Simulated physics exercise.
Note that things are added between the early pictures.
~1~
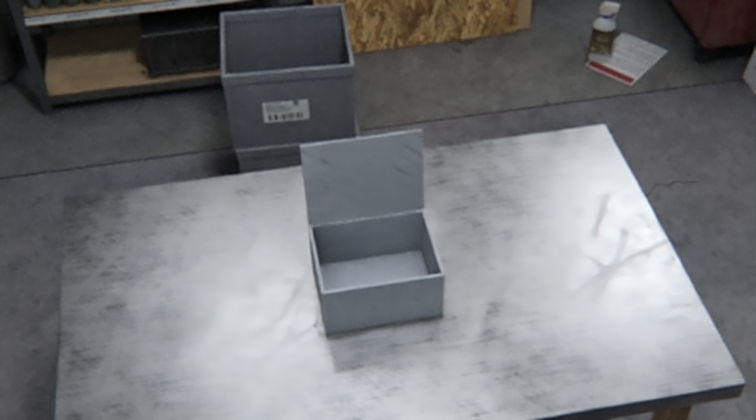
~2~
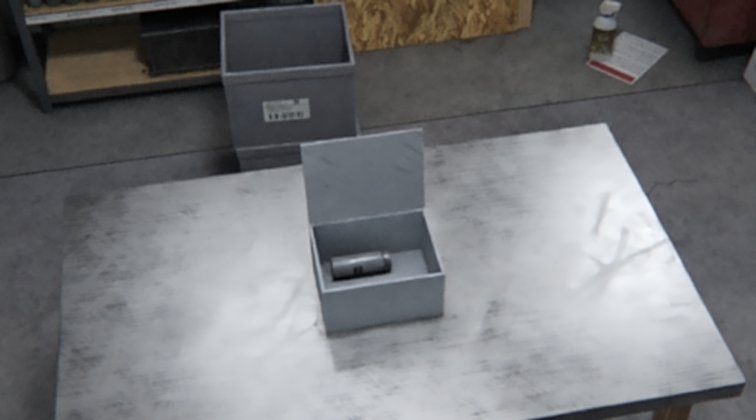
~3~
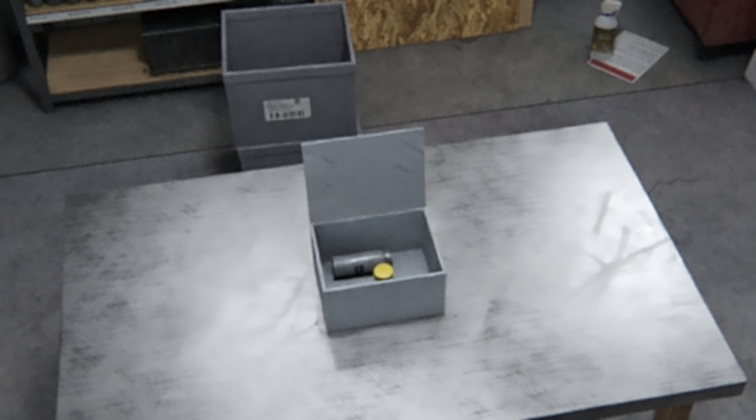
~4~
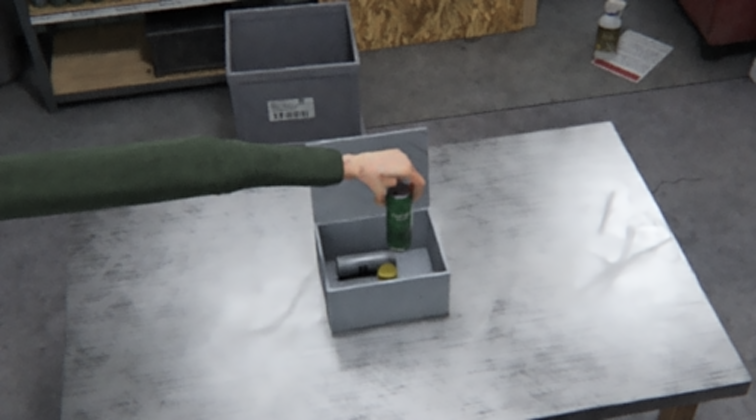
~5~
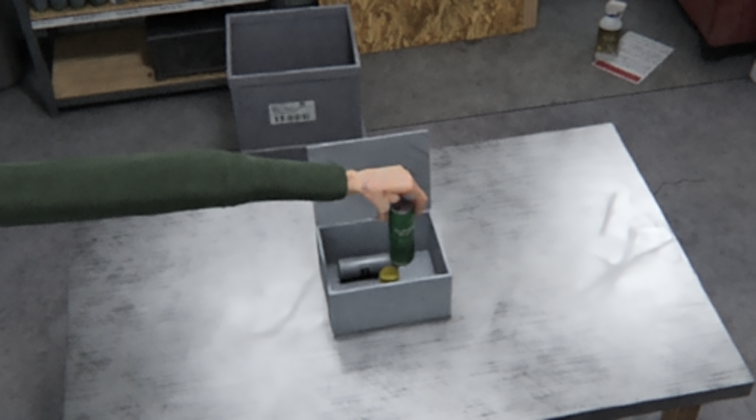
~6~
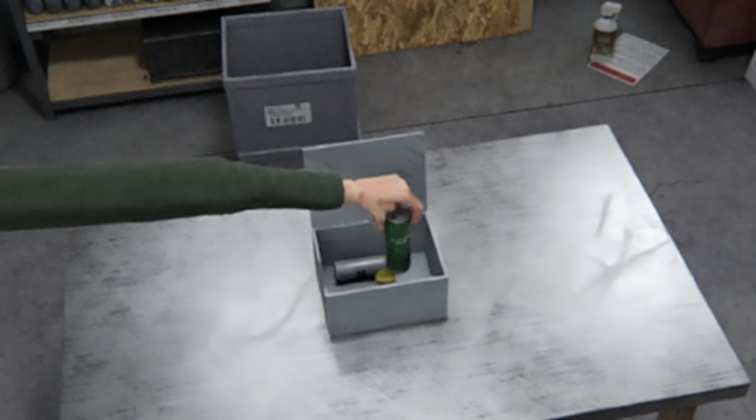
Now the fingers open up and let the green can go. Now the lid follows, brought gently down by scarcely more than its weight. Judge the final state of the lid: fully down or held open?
In the end it is fully down.
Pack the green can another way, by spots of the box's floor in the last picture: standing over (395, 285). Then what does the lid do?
Put it in like that and the lid can't get down.
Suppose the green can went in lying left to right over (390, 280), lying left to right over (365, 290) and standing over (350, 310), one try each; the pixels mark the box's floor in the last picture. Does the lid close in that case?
So: First shut tight, second shut tight, third open.
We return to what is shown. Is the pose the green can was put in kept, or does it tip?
The green can tips.
Then, 0.60 s past the last view, green can rocked 58° from its first pose near (406, 261); yellow shaker rocked 25° from its first pose.
Then, 1.30 s past the last view, lid 85° above the rim; green can on its side near (404, 277); yellow shaker on its side.
Then, 1.80 s past the last view, lid 33° above the rim; green can on its side near (404, 277); yellow shaker on its side.
Then, 2.30 s past the last view, lid shut; green can on its side near (404, 277); yellow shaker on its side.
Finally, lid shut; down or leaning hard in the box, green can and yellow shaker; grey shaker still in place. Final places as the last picture's camera would see them, green can near (403, 277).
